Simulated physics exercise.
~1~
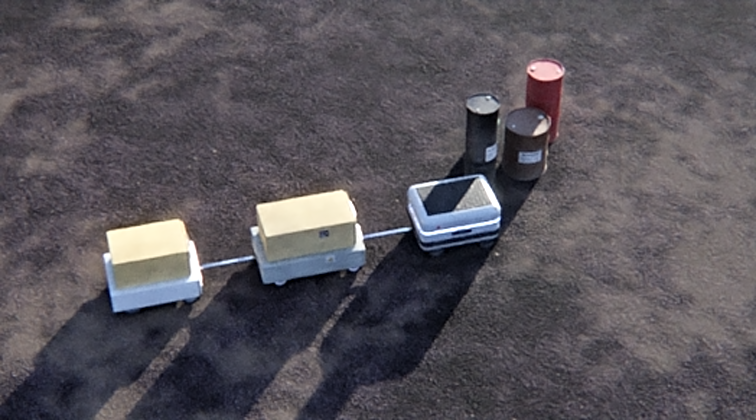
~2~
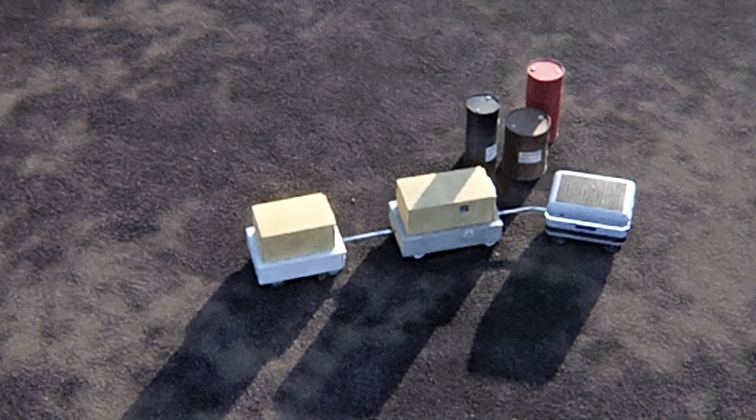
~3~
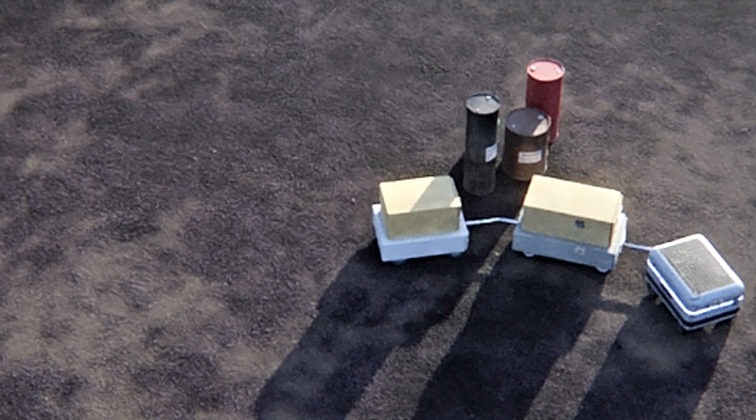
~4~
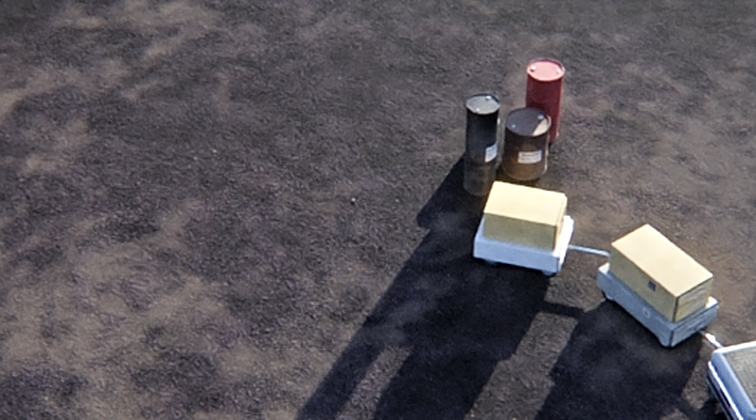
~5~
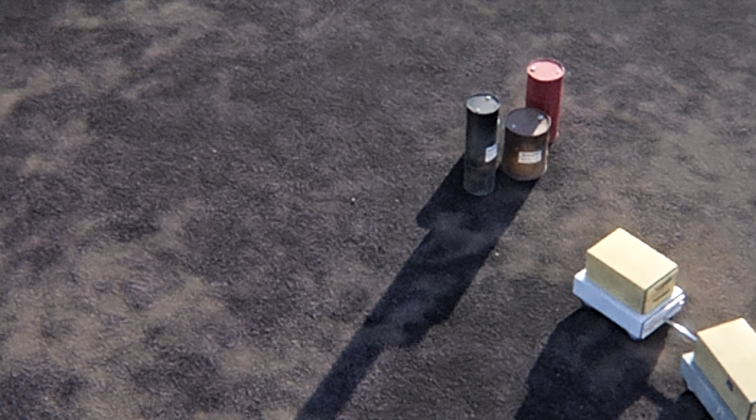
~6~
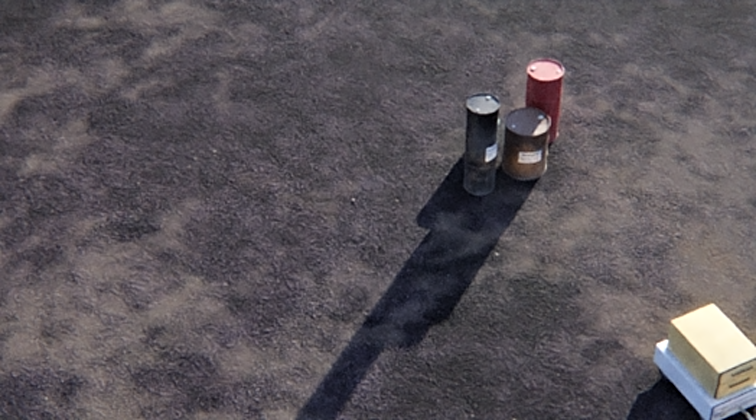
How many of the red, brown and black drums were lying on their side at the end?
None of them were. The red, brown and black drums were all still standing upright.
